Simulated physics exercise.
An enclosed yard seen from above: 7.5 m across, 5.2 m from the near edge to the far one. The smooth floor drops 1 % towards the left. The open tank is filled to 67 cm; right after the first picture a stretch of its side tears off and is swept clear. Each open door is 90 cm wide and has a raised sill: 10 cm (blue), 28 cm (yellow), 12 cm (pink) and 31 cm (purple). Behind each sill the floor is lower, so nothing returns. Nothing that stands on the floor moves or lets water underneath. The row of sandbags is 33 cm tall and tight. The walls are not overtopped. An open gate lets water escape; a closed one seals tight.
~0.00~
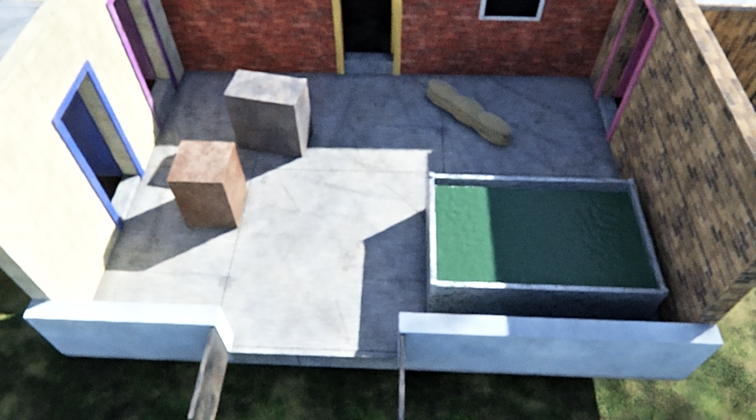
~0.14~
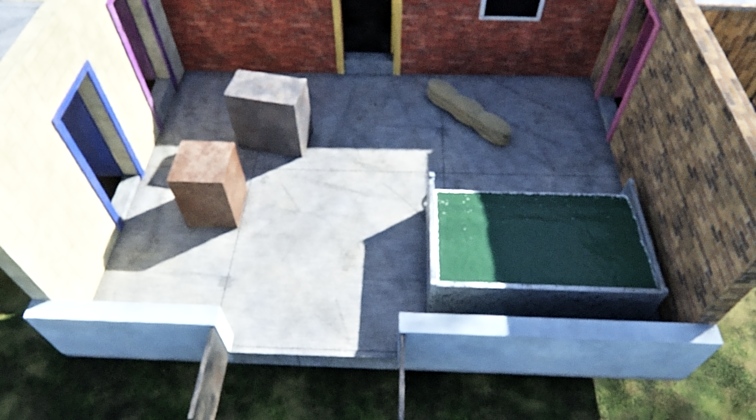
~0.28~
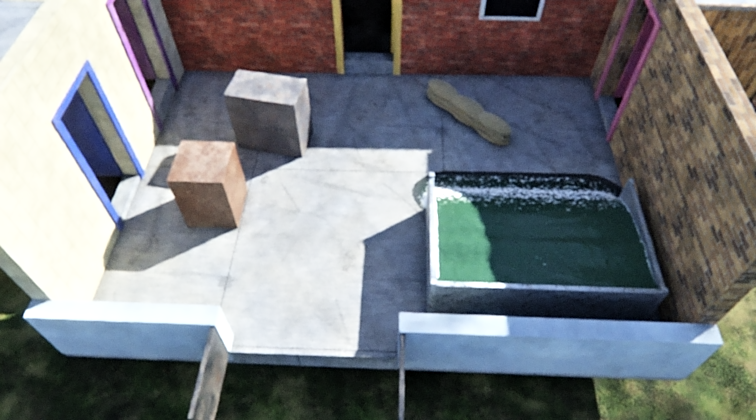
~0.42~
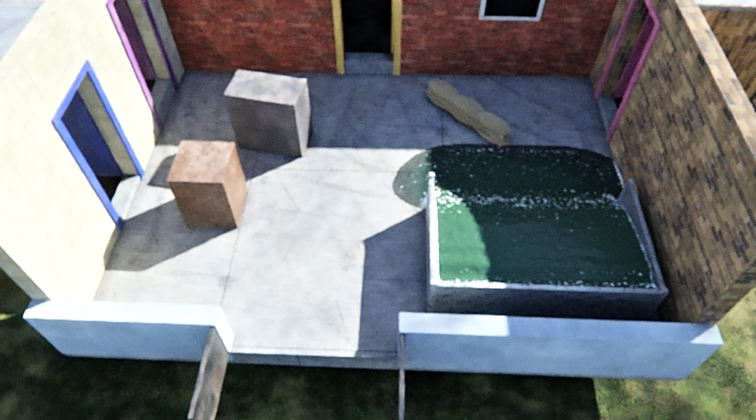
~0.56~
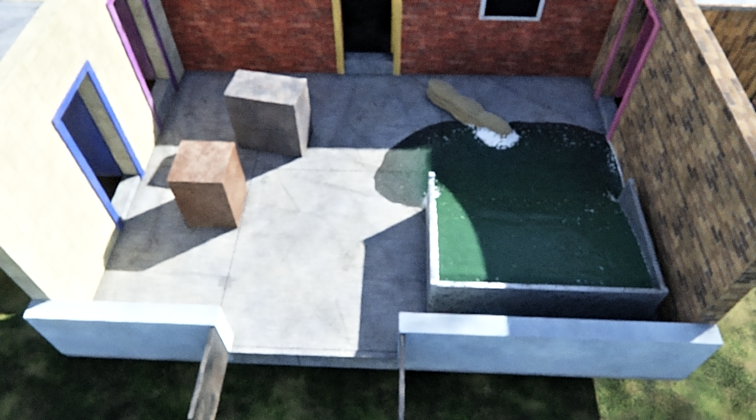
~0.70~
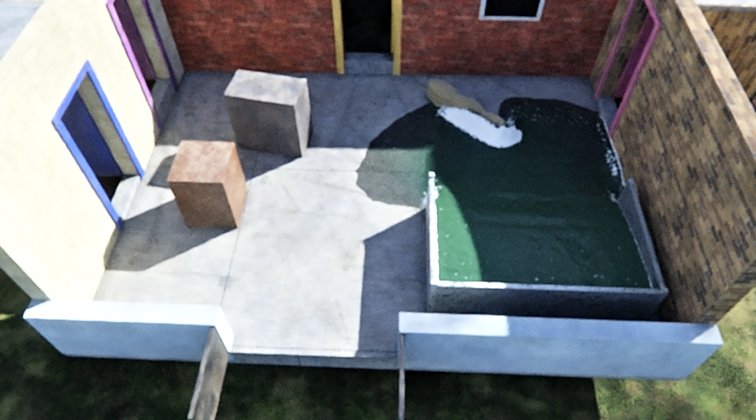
A walled yard with a smooth grey floor is seen from above by a still camera. A grey block and a reddish-brown block stand on the left, a lumpy tan object lies near the red brick back wall, and an open tank of green water fills the right. The tank's far side gives way, and water pours out, spreading back and leftward across the floor and foaming white around the tan object.
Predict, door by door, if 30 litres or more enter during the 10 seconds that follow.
Door by door: At the blue door it does not reach the limit; at the yellow door it does not reach the limit; at the pink door it goes over the limit; at the purple door it keeps below the limit.
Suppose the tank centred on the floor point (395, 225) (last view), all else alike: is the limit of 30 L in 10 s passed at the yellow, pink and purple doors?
Then: Yellow over, pink below, purple below.
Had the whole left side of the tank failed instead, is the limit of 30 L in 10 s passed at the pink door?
Then: Pink under.
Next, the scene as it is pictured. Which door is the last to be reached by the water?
Last comes the blue one.
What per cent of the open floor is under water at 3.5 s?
About 55 per cent.
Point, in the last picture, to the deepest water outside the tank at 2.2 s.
Around (567, 77).
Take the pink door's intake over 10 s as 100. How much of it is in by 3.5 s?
Some 80 per cent by then.
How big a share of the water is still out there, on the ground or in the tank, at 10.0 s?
Roughly 90 in a hundred.
After 1.4 s water covers 35 % of the floor and is deepest (50 cm) near (567, 77); blue door not reached, yellow door 21 cm at the sill, 0 L in, pink door 13 cm at the sill, 0 L in, purple door not reached.
After 2.2 s water covers 45 % of the floor and is deepest (44 cm) near (567, 77); blue door not reached, yellow door 27 cm at the sill, 0 L in, pink door 23 cm at the sill, 9 L in, purple door not reached.
After 3.5 s water covers 55 % of the floor and is deepest (36 cm) near (182, 77); blue door 2 cm at the sill, 0 L in, yellow door 18 cm at the sill, 0 L in, pink door 21 cm at the sill, 97 L in, purple door 30 cm at the sill, 0 L in.
After 6.0 s water covers 85 % of the floor and is deepest (26 cm) near (87, 316); blue door 8 cm at the sill, 0 L in, yellow door 7 cm at the sill, 0 L in, pink door 11 cm at the sill, 122 L in, purple door 20 cm at the sill, 2 L in.
After 10.0 s water covers 95 % of the floor and is deepest (16 cm) near (82, 329); blue door 10 cm at the sill, 1 L in, yellow door 8 cm at the sill, 0 L in, pink door 4 cm at the sill, 122 L in, purple door 11 cm at the sill, 2 L in.
